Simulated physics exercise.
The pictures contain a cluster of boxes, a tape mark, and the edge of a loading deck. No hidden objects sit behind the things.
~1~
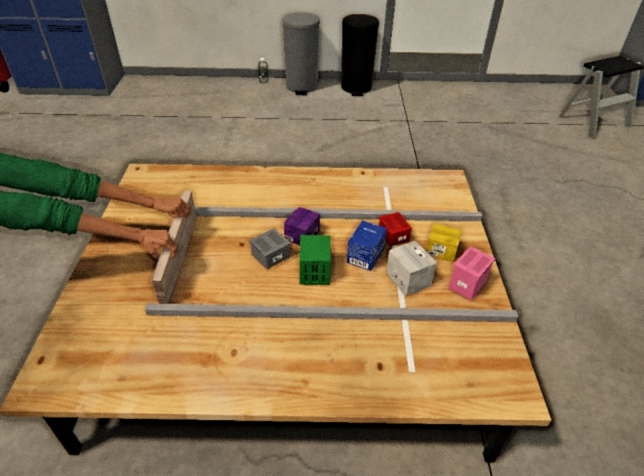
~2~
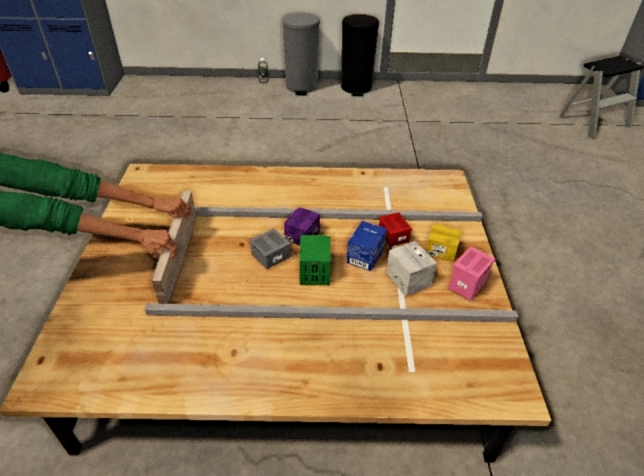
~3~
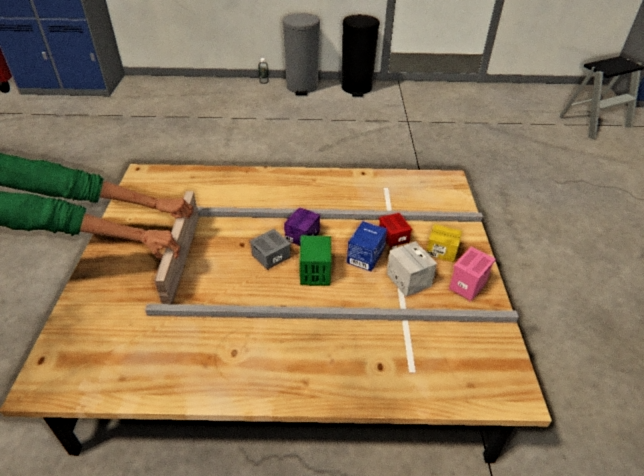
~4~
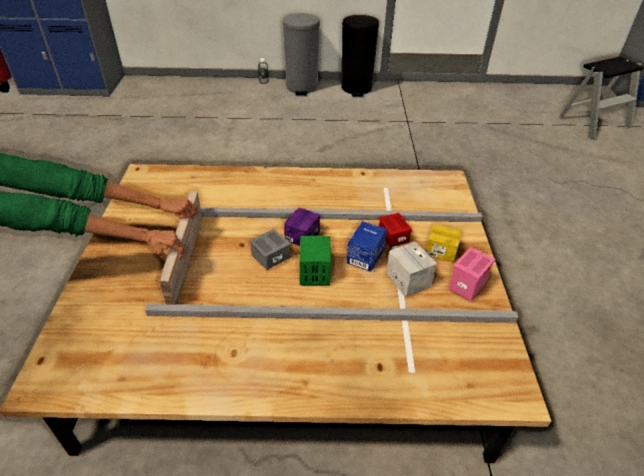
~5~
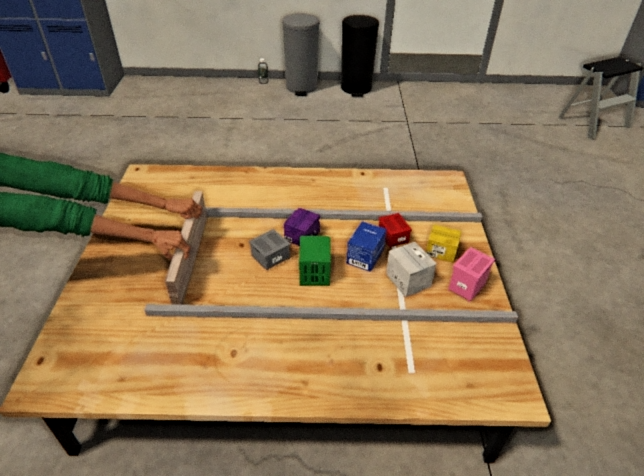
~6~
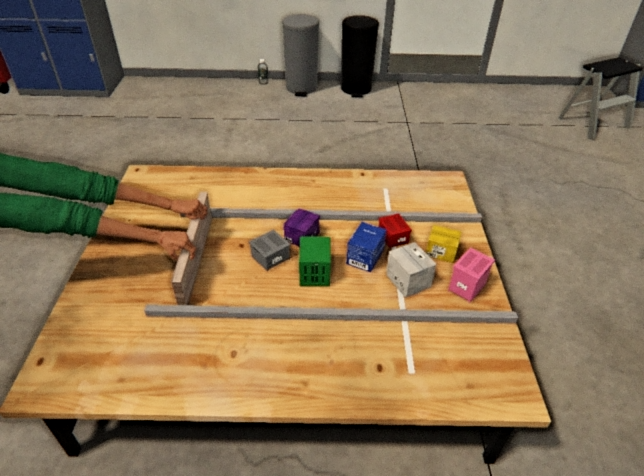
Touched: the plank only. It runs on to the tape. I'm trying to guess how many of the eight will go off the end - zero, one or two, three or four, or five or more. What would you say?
Watching this, the number dropping off is nil.
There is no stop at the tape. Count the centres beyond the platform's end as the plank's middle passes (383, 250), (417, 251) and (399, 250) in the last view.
Over the end: 0, 0, 0.
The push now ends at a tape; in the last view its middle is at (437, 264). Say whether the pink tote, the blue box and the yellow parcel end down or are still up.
Outcome: Pink tote ends up off; blue box is not lost; yellow parcel ends up off.
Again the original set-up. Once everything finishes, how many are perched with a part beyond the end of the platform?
The count would be 0.
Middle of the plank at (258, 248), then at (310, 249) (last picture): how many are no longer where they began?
1 and 3.
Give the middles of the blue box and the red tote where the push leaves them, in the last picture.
You'll find the first one at (437, 241) and the second at (432, 224).
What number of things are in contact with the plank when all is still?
The answer is 3.
Soon after, none off yet; pink tote at rest near (470, 275); yellow parcel at rest near (443, 244); white parcel at rest near (410, 270).
After that, none off yet; pink tote at rest near (470, 275); yellow parcel at rest near (443, 244); white parcel displaced a little near (421, 274).
In the end, the number that fall off is zero.
